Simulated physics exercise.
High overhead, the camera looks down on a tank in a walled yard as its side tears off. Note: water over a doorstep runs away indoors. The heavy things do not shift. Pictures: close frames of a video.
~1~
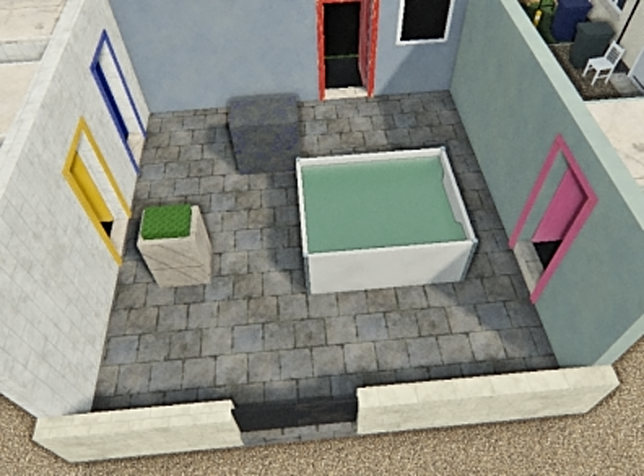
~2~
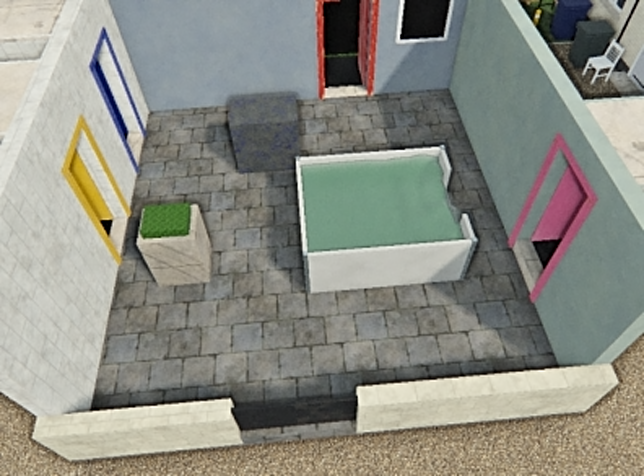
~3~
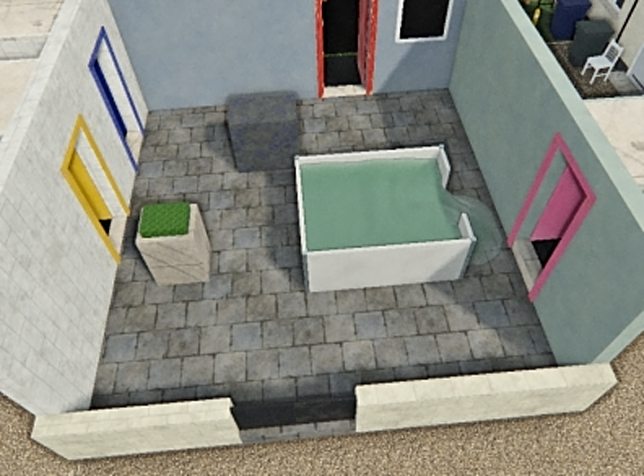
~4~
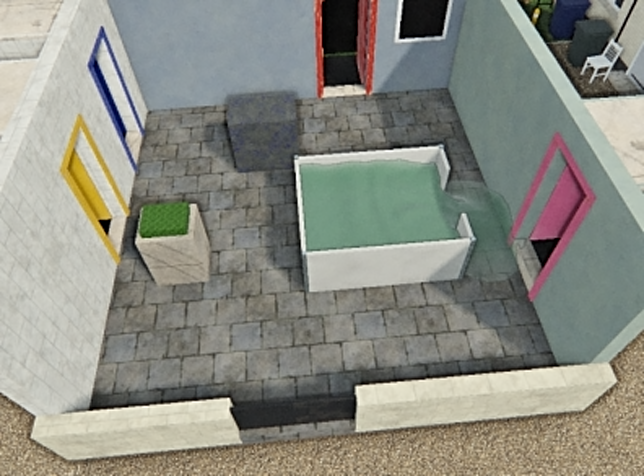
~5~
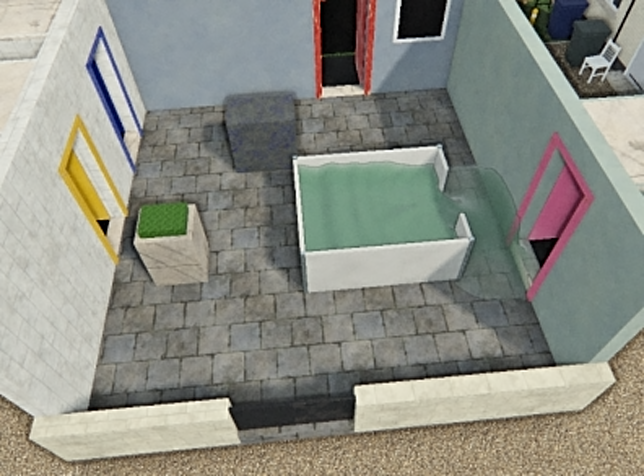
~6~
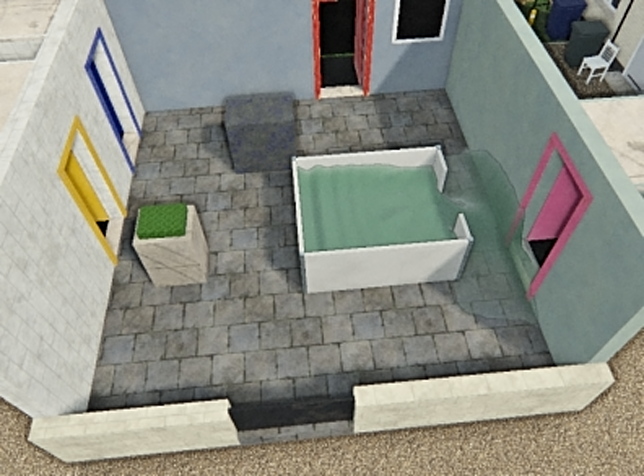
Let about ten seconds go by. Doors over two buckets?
Pink door over; yellow door over; blue door not over; red door over.
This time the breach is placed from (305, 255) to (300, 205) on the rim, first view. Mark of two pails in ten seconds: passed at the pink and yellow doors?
Lab note: Pink door below the mark, yellow door above the mark.
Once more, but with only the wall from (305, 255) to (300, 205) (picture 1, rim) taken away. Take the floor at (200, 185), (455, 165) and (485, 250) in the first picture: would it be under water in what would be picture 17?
Taking the points in order: Swamped, unwetted and unwetted.
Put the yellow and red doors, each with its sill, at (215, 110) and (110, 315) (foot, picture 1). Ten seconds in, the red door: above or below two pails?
The red one overflows.
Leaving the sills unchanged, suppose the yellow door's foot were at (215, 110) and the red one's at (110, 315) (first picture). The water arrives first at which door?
The door marked pink.
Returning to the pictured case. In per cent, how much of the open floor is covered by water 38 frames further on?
I'd estimate some 90 per cent.
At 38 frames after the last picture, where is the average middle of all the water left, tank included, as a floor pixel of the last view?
Roughly at (322, 223).
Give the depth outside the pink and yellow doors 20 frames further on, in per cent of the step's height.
Roughly 110 % and 0 %, respectively.
A moment on, water covers 20 % of the floor; the pink door over two buckets in, the yellow door not reached, the blue door not reached, the red door not reached.
Next, water covers 35 % of the floor; the pink door far over two buckets in, the yellow door not reached, the blue door not reached, the red door under two buckets in.
Then, water covers 65 % of the floor; the pink door far over two buckets in, the yellow door not reached, the blue door not reached, the red door over two buckets in.
Later, water covers 90 % of the floor; the pink door far over two buckets in, the yellow door under two buckets in, the blue door under two buckets in, the red door over two buckets in.
In the end, water covers 100 % of the floor; the pink door far over two buckets in, the yellow door far over two buckets in, the blue door under two buckets in, the red door over two buckets in.
